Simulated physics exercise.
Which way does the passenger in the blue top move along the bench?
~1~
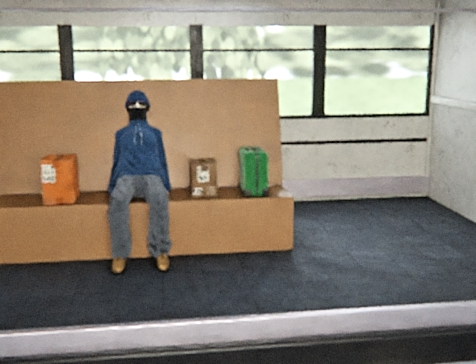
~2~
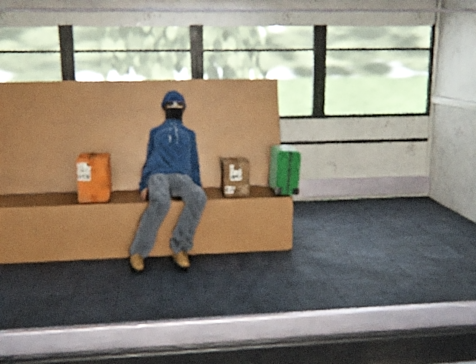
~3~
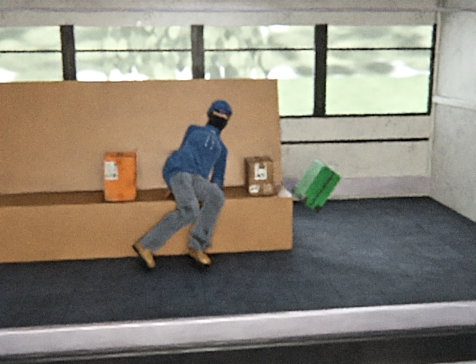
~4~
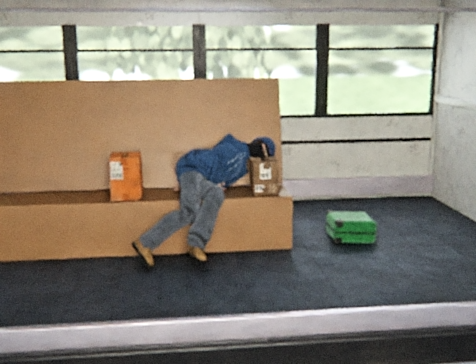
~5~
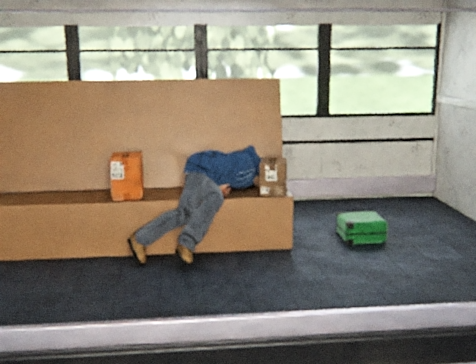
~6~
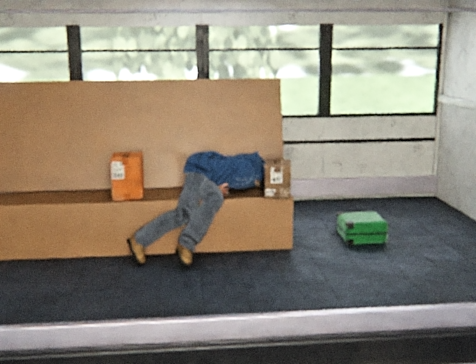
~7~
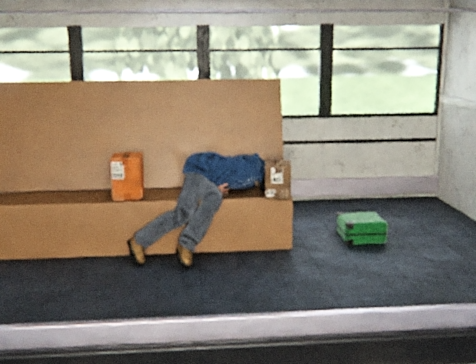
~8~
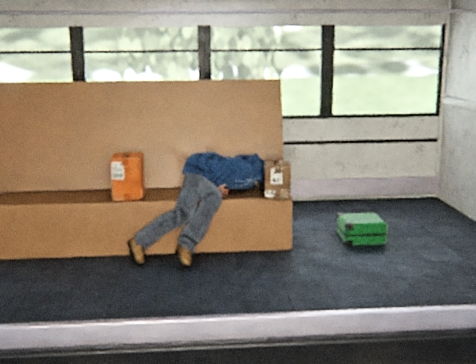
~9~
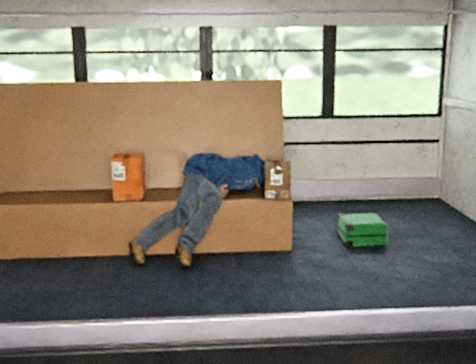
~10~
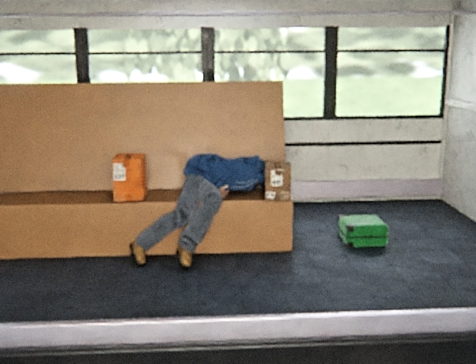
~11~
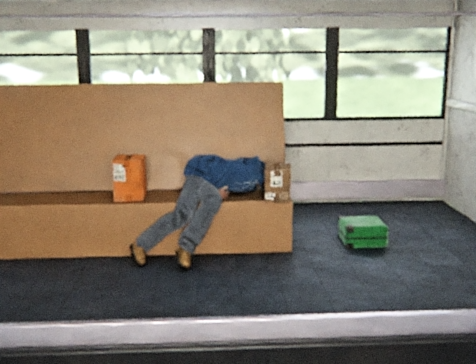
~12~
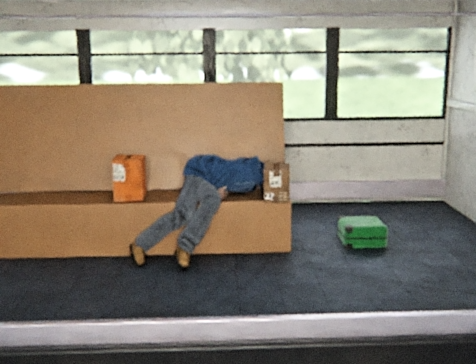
The passenger slides to the right along the bench, then slumps over beside the brown piece of luggage.
